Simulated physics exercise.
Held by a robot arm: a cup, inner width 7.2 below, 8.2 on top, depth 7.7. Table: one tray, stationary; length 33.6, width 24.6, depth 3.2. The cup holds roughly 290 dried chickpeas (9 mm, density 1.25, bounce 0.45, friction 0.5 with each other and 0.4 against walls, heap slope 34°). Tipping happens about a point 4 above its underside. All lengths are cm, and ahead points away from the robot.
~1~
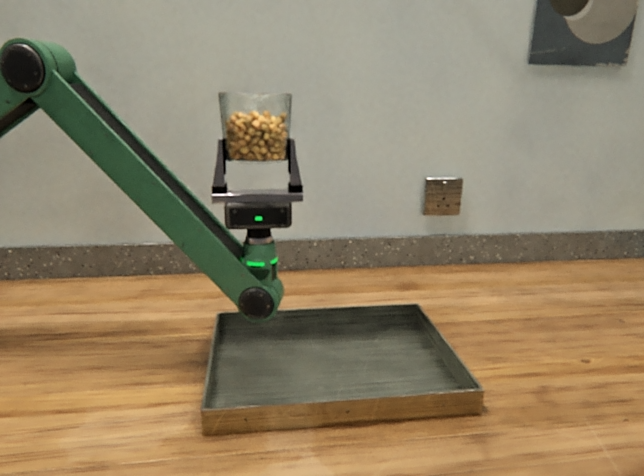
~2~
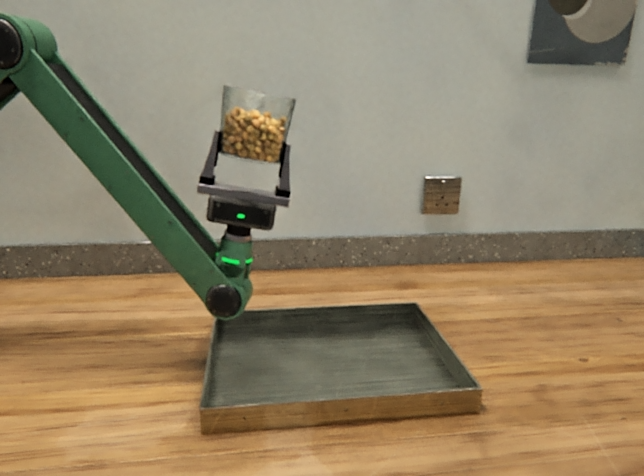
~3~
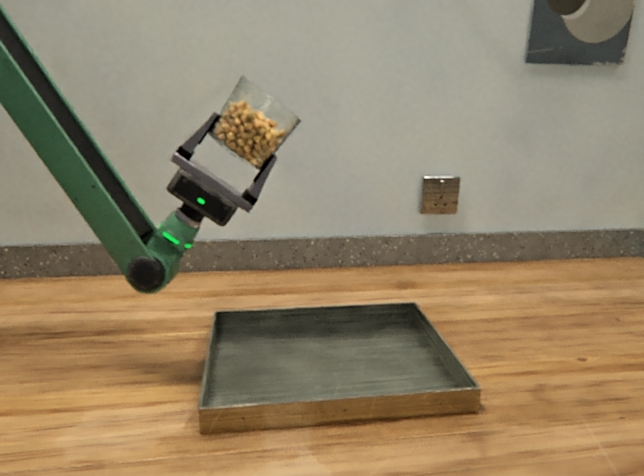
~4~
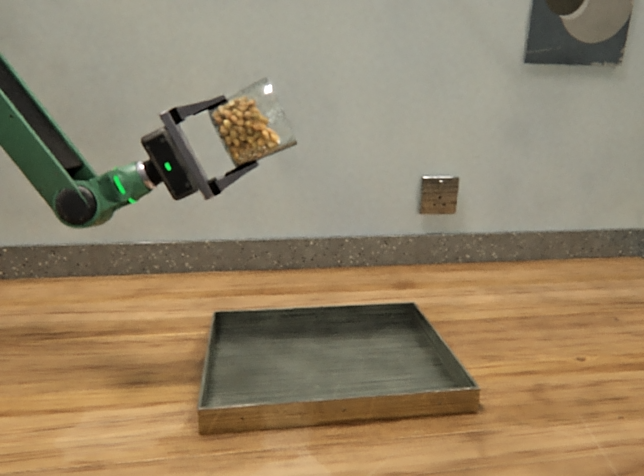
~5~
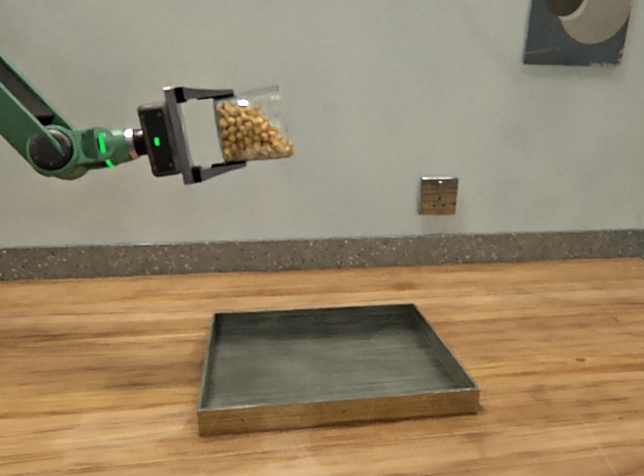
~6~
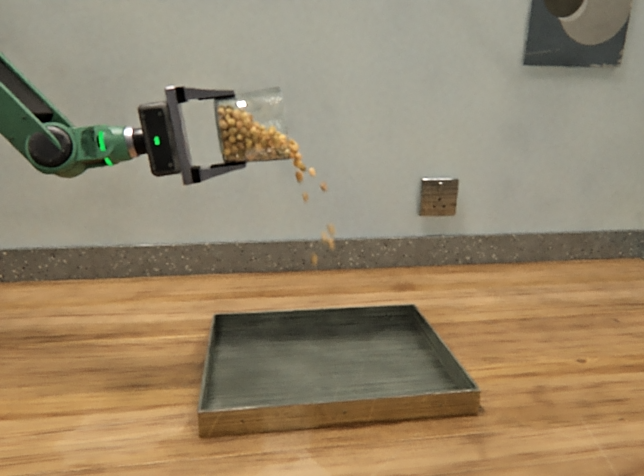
Green robot arm tilting a clear cup of dried chickpeas rightward onto its side, a few tumbling out above a tray.
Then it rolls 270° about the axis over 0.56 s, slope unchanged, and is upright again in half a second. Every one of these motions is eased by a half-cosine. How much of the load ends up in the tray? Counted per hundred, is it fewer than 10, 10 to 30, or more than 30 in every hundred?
More than 30 in every hundred.
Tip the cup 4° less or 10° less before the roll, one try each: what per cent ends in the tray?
Some 25 and 15 per cent.
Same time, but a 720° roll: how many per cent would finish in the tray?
In that case you'd get close to 35 per cent.
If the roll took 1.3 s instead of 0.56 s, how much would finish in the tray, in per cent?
I'd expect approximately 50 per cent then.
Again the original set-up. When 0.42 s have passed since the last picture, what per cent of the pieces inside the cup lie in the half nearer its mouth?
35 %, about.
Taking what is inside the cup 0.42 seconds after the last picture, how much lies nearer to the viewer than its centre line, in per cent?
25 %.
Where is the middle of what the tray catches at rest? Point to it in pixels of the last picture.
Near (358, 359).
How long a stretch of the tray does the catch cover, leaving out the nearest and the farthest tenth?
It spans something like 18 centimetres, give or take.
Then, 0.42 s after the last picture, tipped 83°, highest piece 37 above the table; 222 in the cup, 36 in the tray, 31 in flight or on a rim.
Then, 0.85 s after the last picture, tipped 32°, highest piece 36 above the table; 177 in the cup, 106 in the tray, 1 on the table or floor, 5 in flight or on a rim.
Then, 1.26 s after the last picture, upright, highest piece 36 above the table; 177 in the cup, 111 in the tray, 1 on the table or floor.
Then, 1.96 s after the last picture, upright, highest piece 36 above the table; 177 in the cup, 111 in the tray, 1 on the table or floor.
Final count, 177 in the cup, 111 in the tray, 1 on the table or floor. That is 38 % in the tray.
